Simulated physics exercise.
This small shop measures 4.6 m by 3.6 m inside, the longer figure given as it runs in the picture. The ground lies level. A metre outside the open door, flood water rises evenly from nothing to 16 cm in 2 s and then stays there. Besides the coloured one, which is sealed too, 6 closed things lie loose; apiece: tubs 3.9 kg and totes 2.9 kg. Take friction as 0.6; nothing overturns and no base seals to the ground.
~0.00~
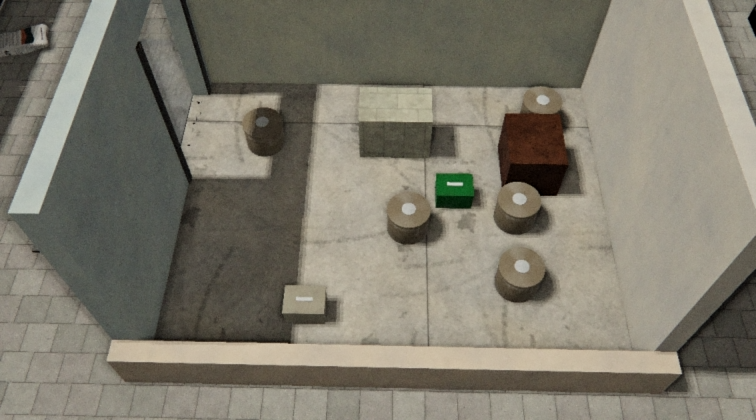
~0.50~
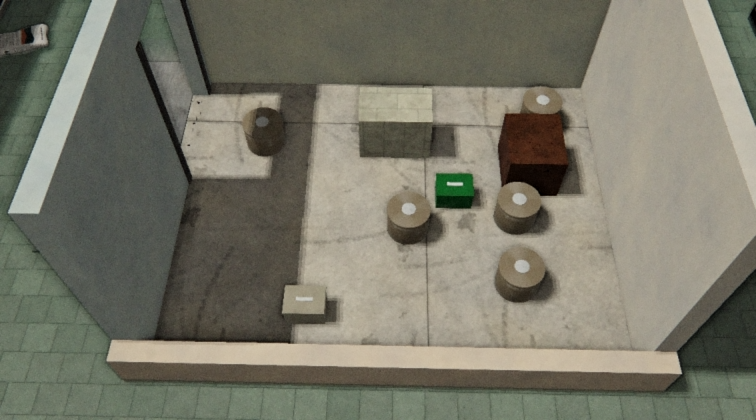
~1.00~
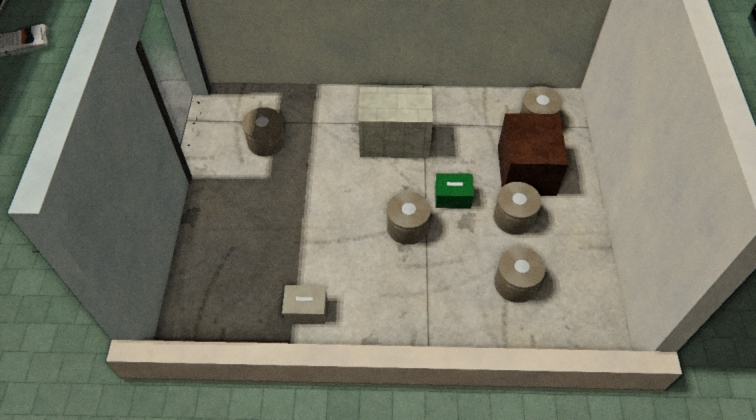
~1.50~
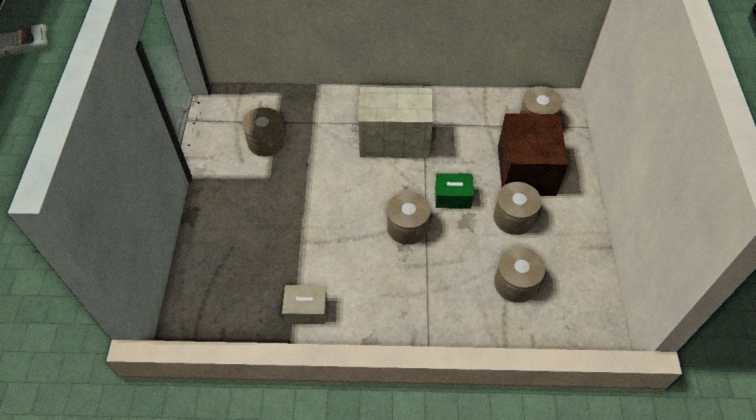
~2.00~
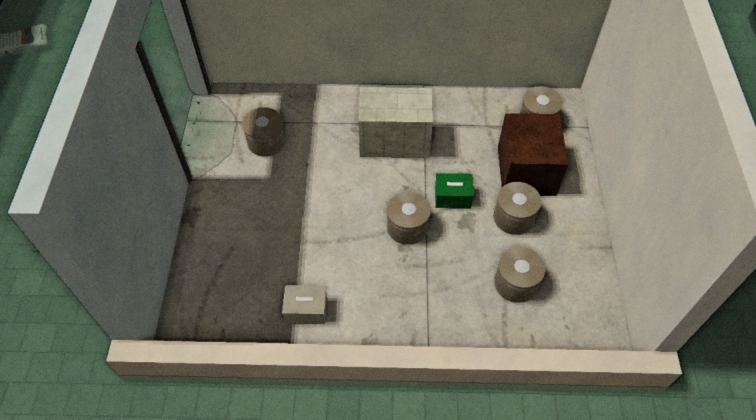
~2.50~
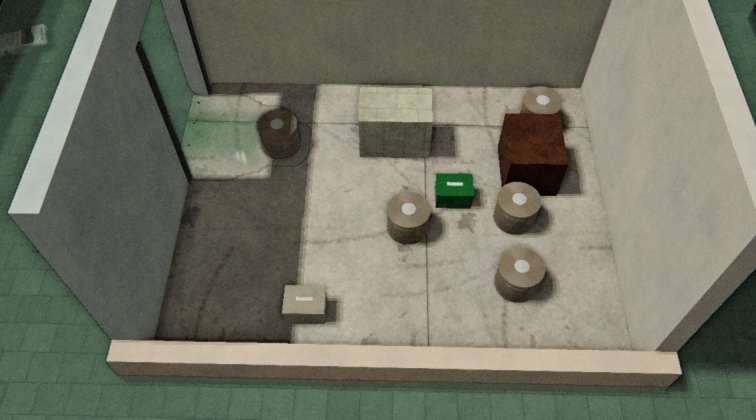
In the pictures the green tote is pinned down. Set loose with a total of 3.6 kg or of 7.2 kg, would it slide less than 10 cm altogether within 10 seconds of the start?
Verdict: Only the higher weight holds it.
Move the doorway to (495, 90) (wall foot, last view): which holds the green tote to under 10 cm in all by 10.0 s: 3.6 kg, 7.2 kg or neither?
In that case neither load is enough.
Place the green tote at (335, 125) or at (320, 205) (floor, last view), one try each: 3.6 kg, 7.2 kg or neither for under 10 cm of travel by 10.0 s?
In that order: Neither is enough; neither holds.
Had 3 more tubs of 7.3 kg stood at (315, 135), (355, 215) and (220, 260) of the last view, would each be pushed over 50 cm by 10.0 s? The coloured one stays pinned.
In that order: More, over, short of it.
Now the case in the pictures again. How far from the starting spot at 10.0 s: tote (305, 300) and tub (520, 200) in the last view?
In that order: 5 cm, 20 cm.
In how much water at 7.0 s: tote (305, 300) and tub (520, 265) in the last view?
Roughly 1 and 2 cm.
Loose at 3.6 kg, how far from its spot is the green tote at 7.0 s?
About 30 cm.
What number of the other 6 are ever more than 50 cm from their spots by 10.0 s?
I count 3.
After 3.5 s the green tote would be 0 cm from its start with 3.6 kg and 0 cm from its start with 7.2 kg; 0 cm of water round it then.
After 4.5 s the green tote would be 10 cm from its start with 3.6 kg and 0 cm from its start with 7.2 kg; 3 cm of water round it then.
After 7.0 s the green tote would be 29 cm from its start with 3.6 kg and 0 cm from its start with 7.2 kg; 3 cm of water round it then.
After 10.0 s the green tote would be 61 cm from its start with 3.6 kg and 0 cm from its start with 7.2 kg; 5 cm of water round it then.
